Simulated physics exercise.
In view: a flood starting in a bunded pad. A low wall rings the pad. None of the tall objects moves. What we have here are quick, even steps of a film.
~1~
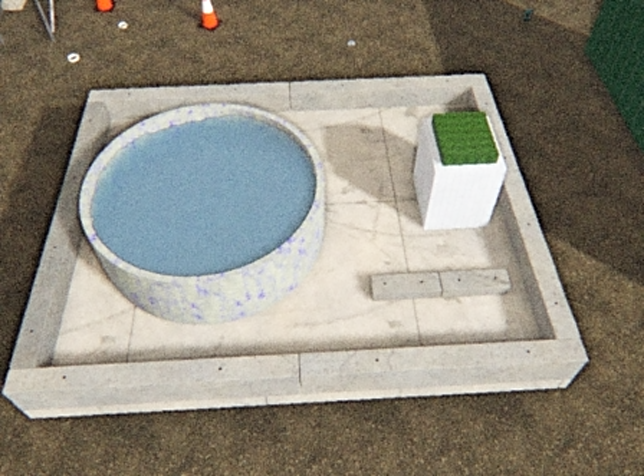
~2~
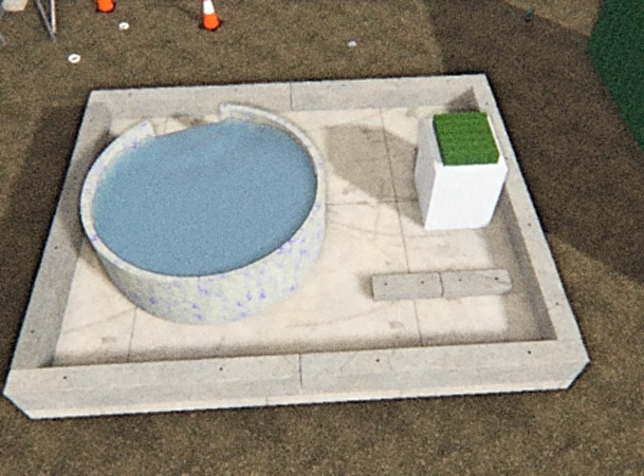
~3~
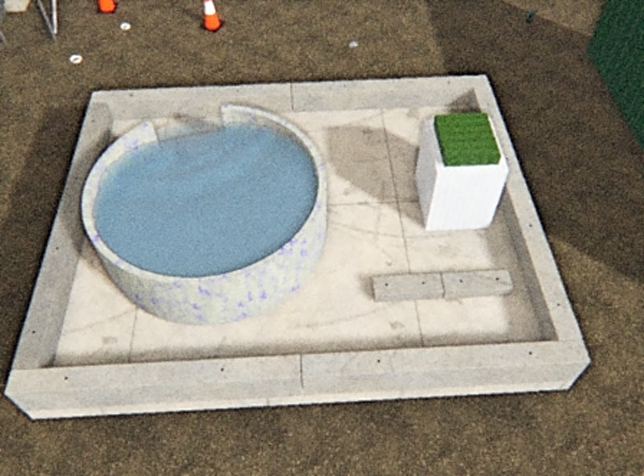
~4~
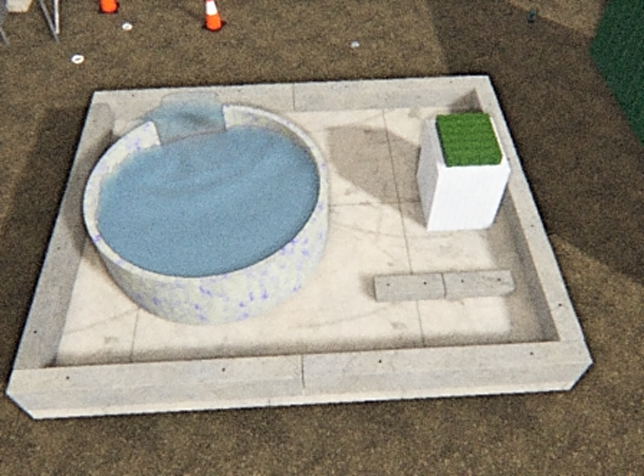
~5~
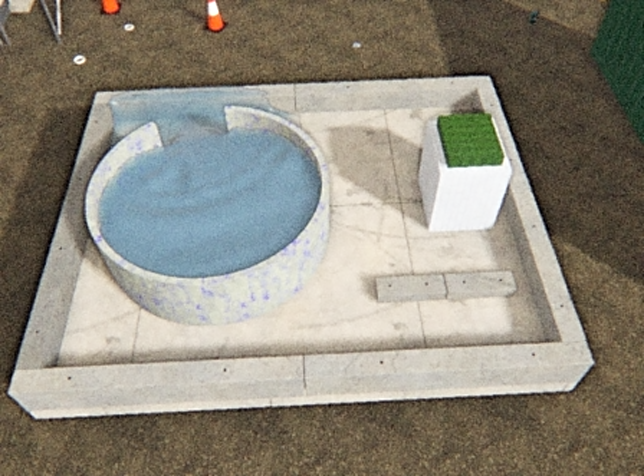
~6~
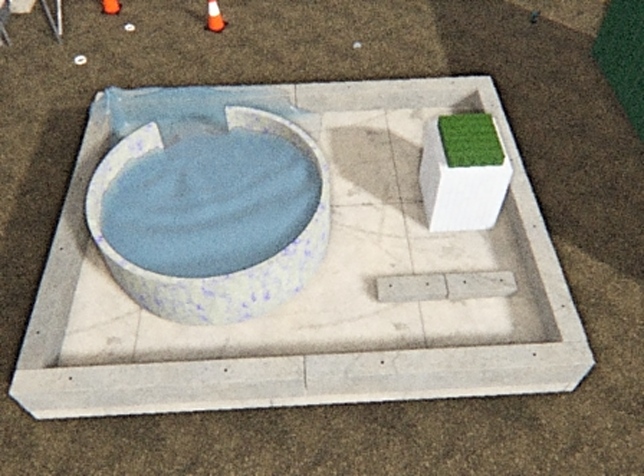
The clip opens on a round, pale-walled pool of still blue water inside a low rectangular wall, beside a white block with a green top. A gap appears in the pool's far side, and water pours through it, then spreads left and right along the far wall while ripples cross the pool.
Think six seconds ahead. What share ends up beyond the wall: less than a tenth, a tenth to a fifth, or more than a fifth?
The wall lets a tenth through, though no more than a fifth.
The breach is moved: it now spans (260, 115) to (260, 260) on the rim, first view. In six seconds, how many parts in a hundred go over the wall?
My estimate is near 10 percent.
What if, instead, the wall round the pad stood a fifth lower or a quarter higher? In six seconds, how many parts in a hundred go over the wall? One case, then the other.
The first case gives 22%, the second gives 6%.
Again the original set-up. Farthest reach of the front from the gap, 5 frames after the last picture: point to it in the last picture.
Somewhere near (427, 113).
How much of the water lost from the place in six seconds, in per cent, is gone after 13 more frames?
It works out at roughly 75 per cent.
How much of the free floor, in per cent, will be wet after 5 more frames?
Roughly 30 per cent.
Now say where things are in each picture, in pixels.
In the first frame, the pool at (205, 187) is whole and still.
In the second frame, water pours out on the pool's far side and has run to a hidden place.
In the third frame, the front is at a hidden place, out from the gap on the pool's far side.
In the fourth frame, the front is at (134, 122), out from the gap on the pool's far side.
In the fifth frame, the front is at (113, 99), out from the gap on the pool's far side.
In the sixth frame, water pours out on the pool's far side and has run to (316, 115).
A moment on, water covers 20 % of the floor; the low wall has let 1 % over.
Next, water covers 30 % of the floor; the low wall has let 3 % over.
Then, water covers 55 % of the floor; the low wall has let 10 % over.
Later, water covers 75 % of the floor; the low wall has let 12 % over.
In the end, water covers 75 % of the floor; the low wall has let 13 % over.
